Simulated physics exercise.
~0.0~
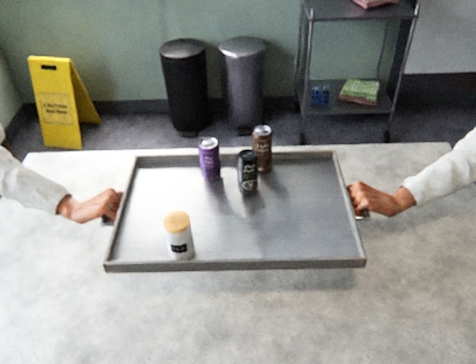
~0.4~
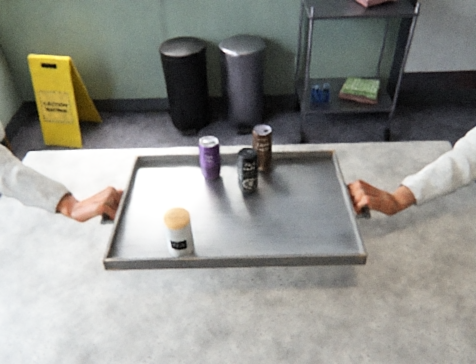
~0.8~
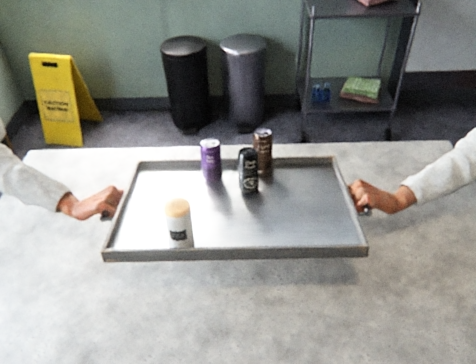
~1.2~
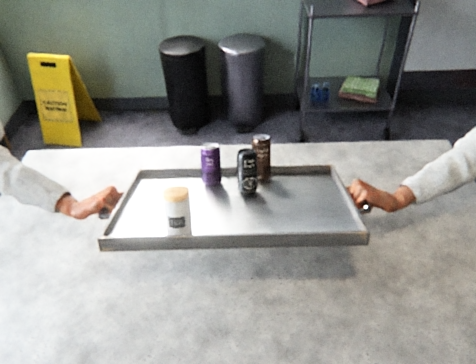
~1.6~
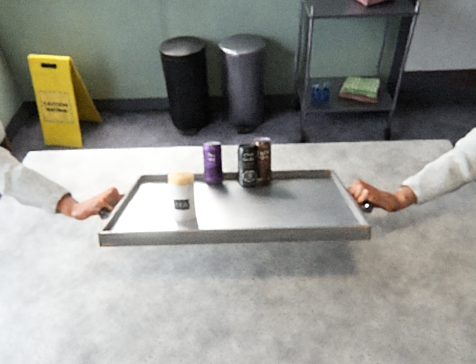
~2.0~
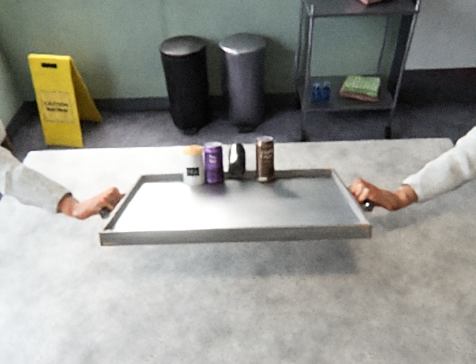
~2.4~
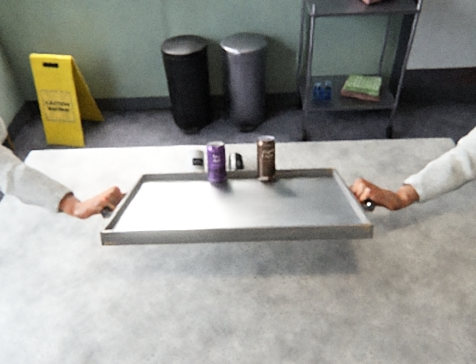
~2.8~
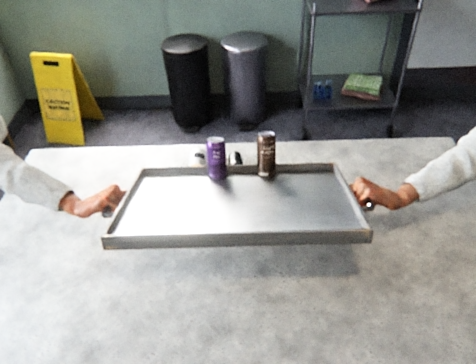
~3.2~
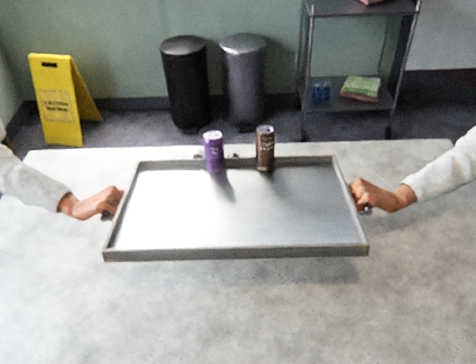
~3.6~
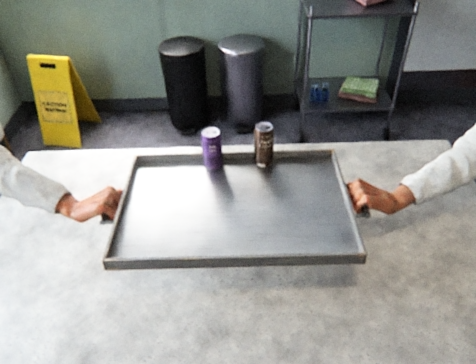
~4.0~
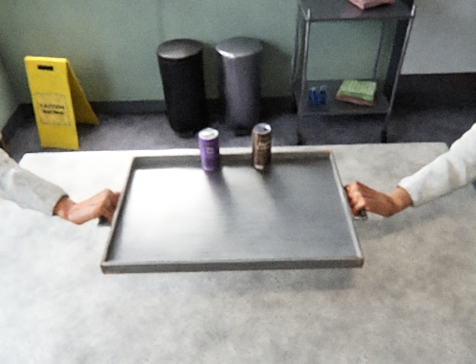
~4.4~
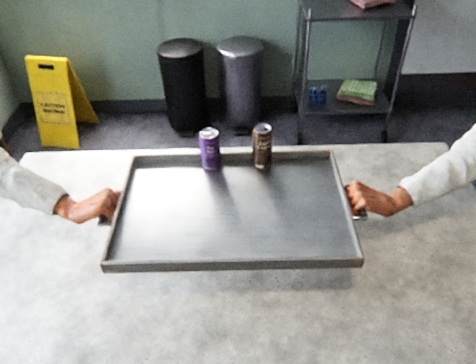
A tray tips away, spilling a white jar and black can, then levels with two cans standing.
